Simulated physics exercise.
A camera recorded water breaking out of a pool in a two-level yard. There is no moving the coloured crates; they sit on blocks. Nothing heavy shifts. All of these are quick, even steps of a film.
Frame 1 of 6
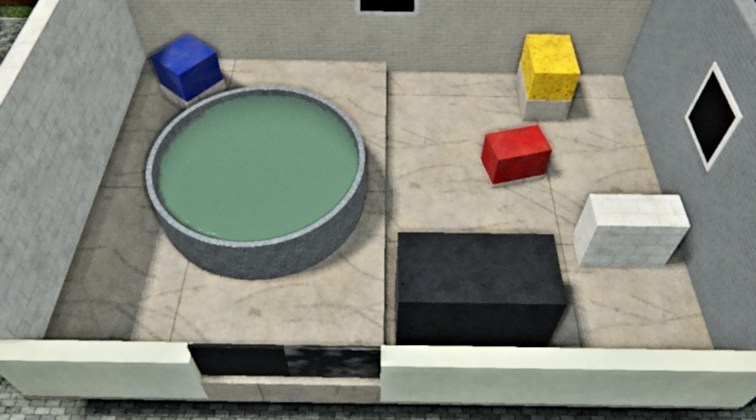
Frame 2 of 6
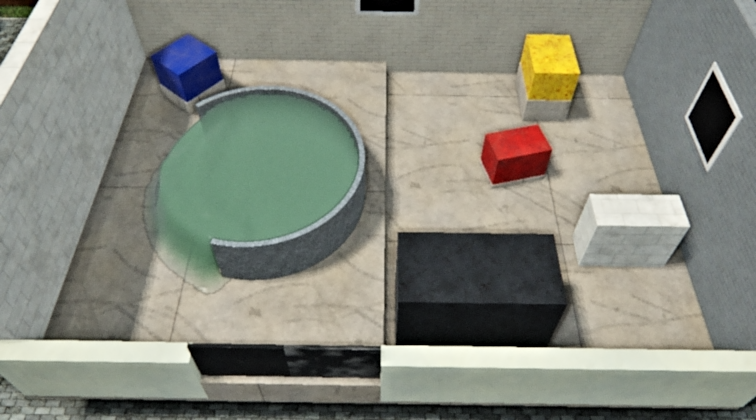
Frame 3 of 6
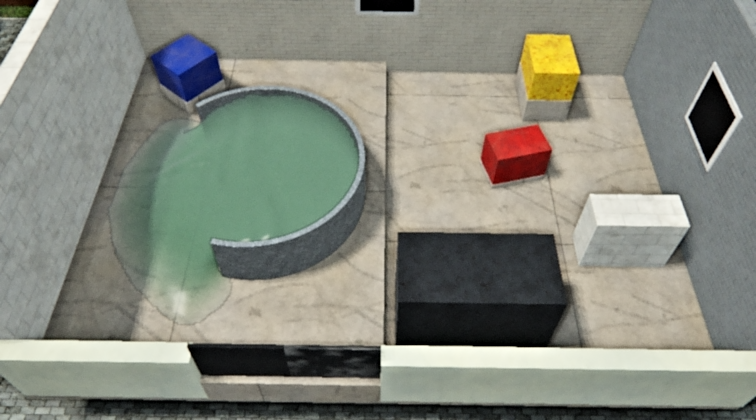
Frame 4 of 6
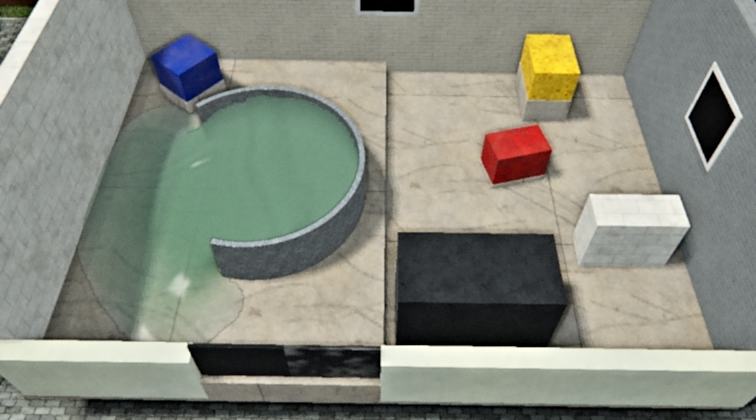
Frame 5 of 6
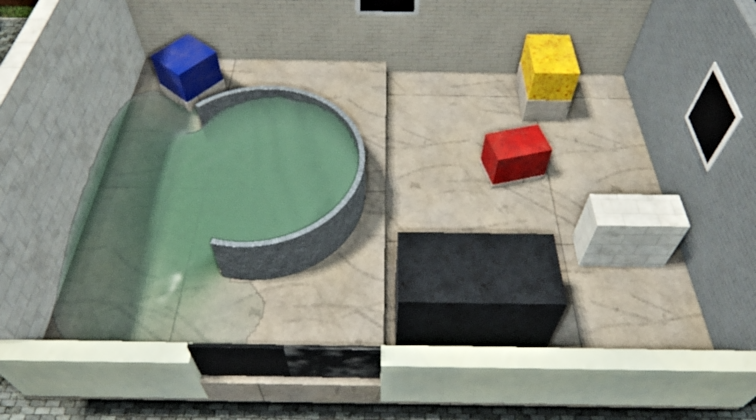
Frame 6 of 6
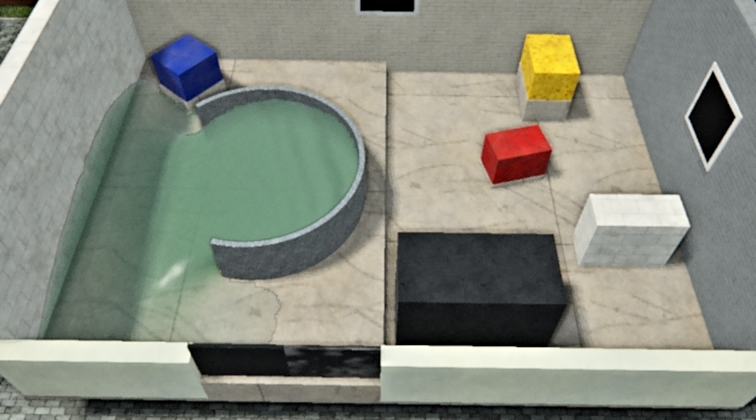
In a walled yard, green water pours through the round pool's open left side and spreads to the left wall.
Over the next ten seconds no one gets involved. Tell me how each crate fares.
The blue crate will be hit by the water. The red crate will be hit by the water. The yellow crate will be spared.
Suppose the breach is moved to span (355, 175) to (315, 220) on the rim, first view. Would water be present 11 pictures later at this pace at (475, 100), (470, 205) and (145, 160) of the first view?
Unwetted / soaked / unwetted.
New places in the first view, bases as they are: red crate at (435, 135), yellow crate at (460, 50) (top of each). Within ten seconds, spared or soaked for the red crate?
Well, the red one goes wet in the end.
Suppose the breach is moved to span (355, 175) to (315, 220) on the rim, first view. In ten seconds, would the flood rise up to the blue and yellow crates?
Blue: Not reached; yellow: Not reached.
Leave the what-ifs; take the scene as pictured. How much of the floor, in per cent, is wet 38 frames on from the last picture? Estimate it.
Roughly 95 percent, I reckon.
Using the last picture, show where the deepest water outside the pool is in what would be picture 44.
Somewhere around pixel (386, 320).
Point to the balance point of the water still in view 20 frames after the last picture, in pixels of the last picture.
I'd put my finger on (221, 217).
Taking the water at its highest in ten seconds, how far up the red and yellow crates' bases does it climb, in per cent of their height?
Roughly 220 per cent for the first, 50 per cent for the second.
A moment on, water covers 25 % of the floor; the blue crate water round its plinth, the red crate not reached, the yellow crate not reached.
Next, water covers 30 % of the floor; the blue crate water round its plinth, the red crate not reached, the yellow crate not reached.
Then, water covers 60 % of the floor; the blue crate water round its plinth, the red crate not reached, the yellow crate not reached.
Later, water covers 95 % of the floor; the blue crate water round its plinth, the red crate water round its plinth, the yellow crate water round its plinth.
In the end, water covers 100 % of the floor; the blue crate was topped, the red crate was topped, the yellow crate stayed above the water.
